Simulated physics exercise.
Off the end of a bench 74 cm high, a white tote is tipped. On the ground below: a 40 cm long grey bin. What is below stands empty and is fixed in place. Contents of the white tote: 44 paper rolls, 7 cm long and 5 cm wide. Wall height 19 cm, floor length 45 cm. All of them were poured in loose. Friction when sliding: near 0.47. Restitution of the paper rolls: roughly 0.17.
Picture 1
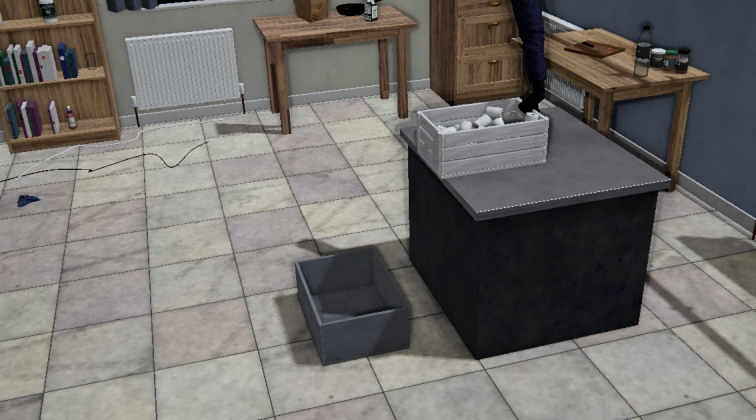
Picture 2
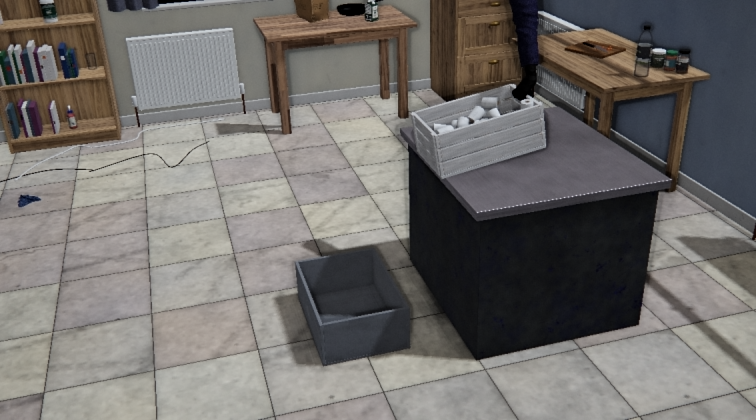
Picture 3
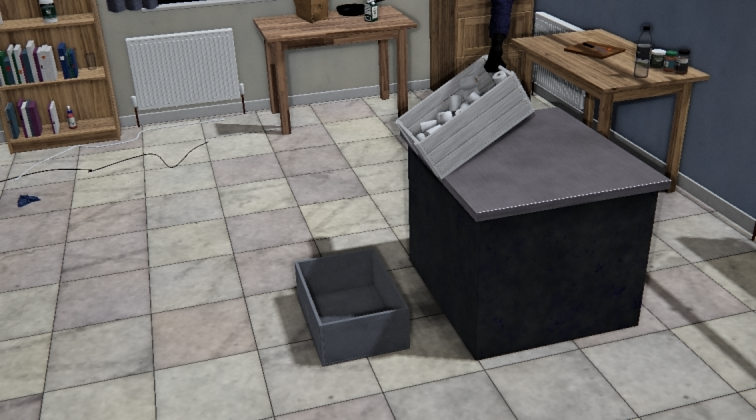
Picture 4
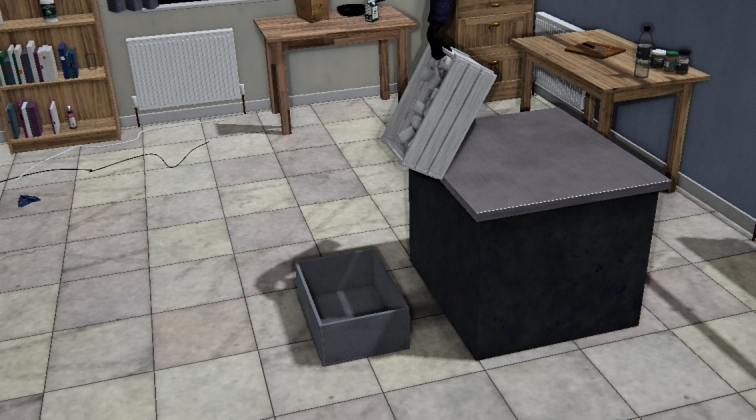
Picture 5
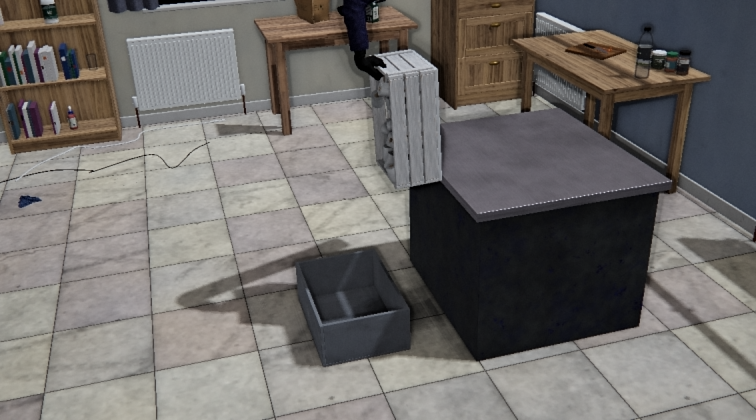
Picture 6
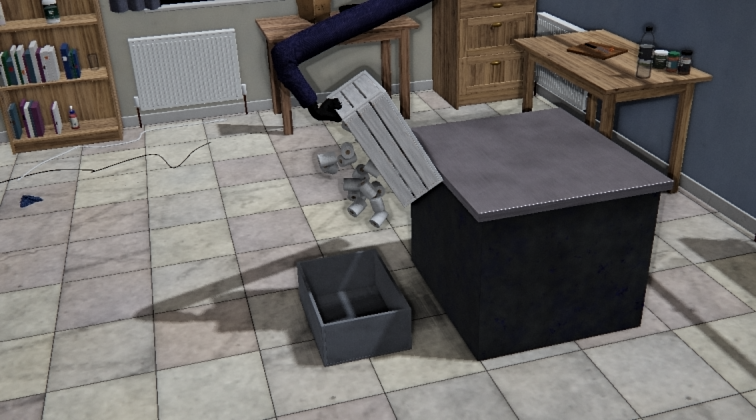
A dark arm tips a white tote over the bench's left end, and paper rolls tumble out.
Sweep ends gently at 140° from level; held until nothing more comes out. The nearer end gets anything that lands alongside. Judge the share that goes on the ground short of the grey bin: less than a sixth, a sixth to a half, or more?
Tally for the ground short of the grey bin: Below one in six of them.
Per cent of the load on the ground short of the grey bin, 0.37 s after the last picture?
Close to 0 in a hundred.
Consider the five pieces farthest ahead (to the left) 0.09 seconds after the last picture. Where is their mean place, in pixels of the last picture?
They are centred near (310, 225).
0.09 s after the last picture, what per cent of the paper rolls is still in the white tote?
Some 25 per cent, more or less.
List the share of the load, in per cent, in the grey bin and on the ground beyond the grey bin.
Roughly 70 and 30 per cent.
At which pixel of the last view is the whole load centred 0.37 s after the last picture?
The centre sits near (334, 318).
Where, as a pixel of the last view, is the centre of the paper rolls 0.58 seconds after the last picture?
Estimated centre in the last picture: (336, 318).
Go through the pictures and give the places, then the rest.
In the first picture (each is followed by its nearest rim corner in this view), white tote, (444, 134); grey bin, (322, 324); 0° from level; none out.
The second picture shows white tote, (438, 135); 9° from level.
The third picture shows white tote, (420, 143); 31° from level.
The fourth picture shows white tote, (403, 161); 61° from level.
The fifth picture shows white tote, (396, 186); 92° from level.
The sixth picture shows white tote, (402, 205); grey bin, (324, 325); 120° from level; 14 out, the lowest roll at (379, 218).
Then, 0.09 s after the last picture, tilt 132°; 11 still in the white tote and 33 in the air.
Then, 0.21 s after the last picture, tilt 140°; 1 still in the white tote, 9 in the grey bin, 2 on the ground beyond the grey bin and 32 in the air.
Then, 0.37 s after the last picture, tilt 140°; 28 in the grey bin, 13 on the ground beyond the grey bin and 3 in the air.
When it is over (0.58 s after the last picture), 30 in the grey bin and 14 on the ground beyond the grey bin. Asked share, 0 of 44, 0 per cent.
